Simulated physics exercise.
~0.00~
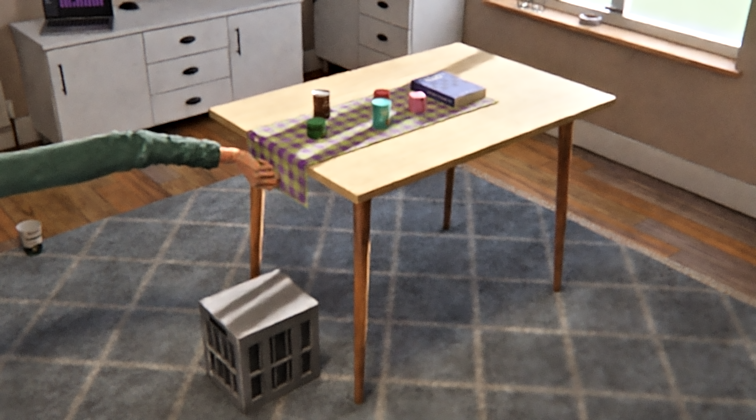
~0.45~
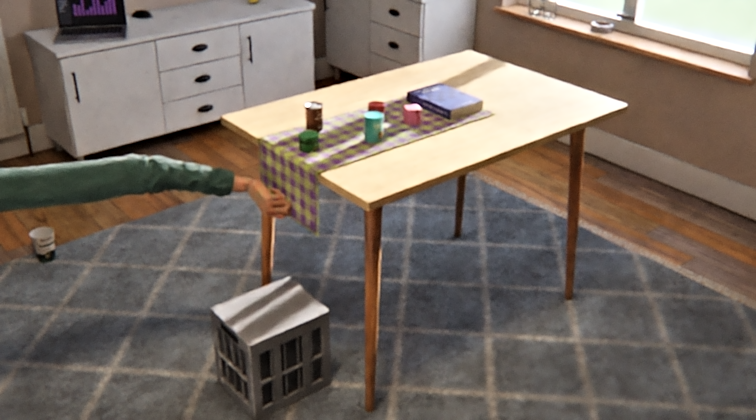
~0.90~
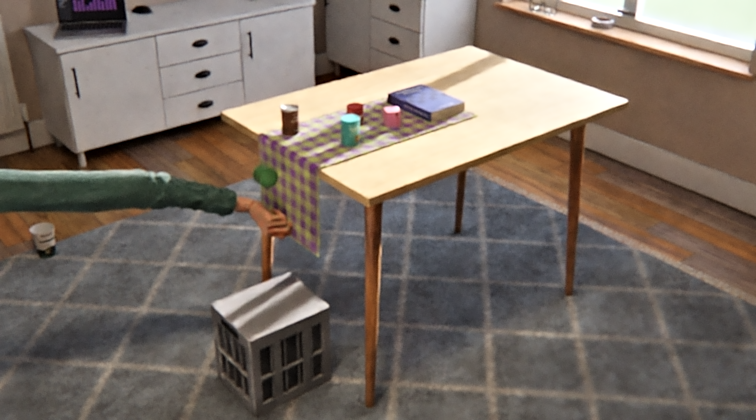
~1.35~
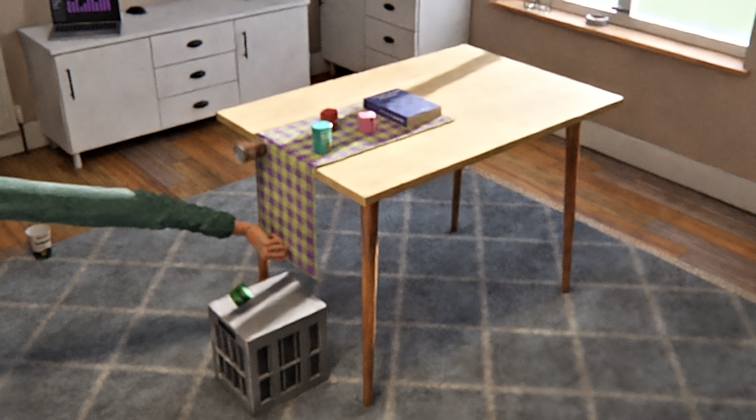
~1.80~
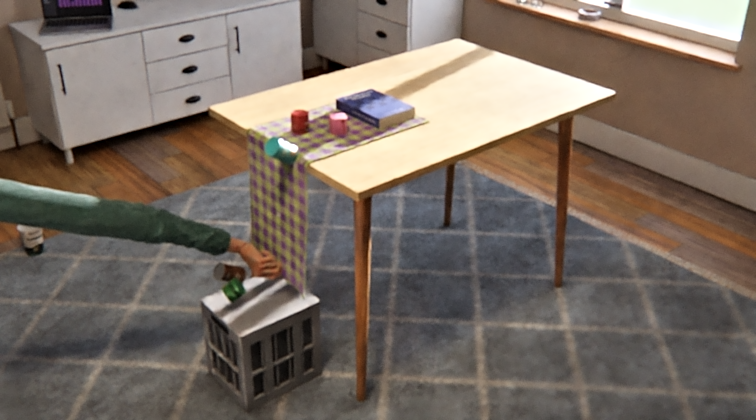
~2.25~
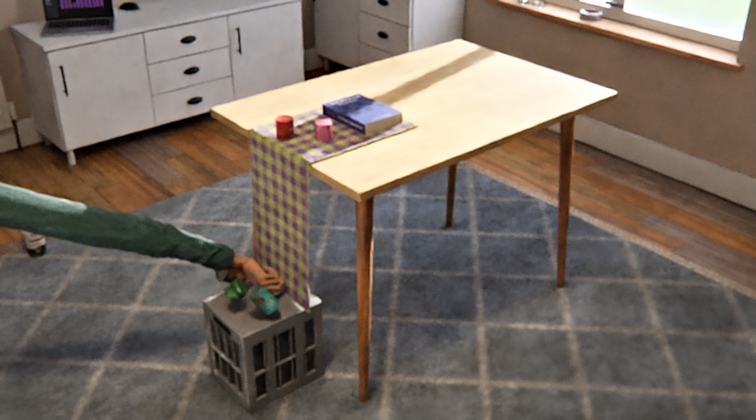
In a room, a hand pulls a checked cloth down, tipping three items off a table.
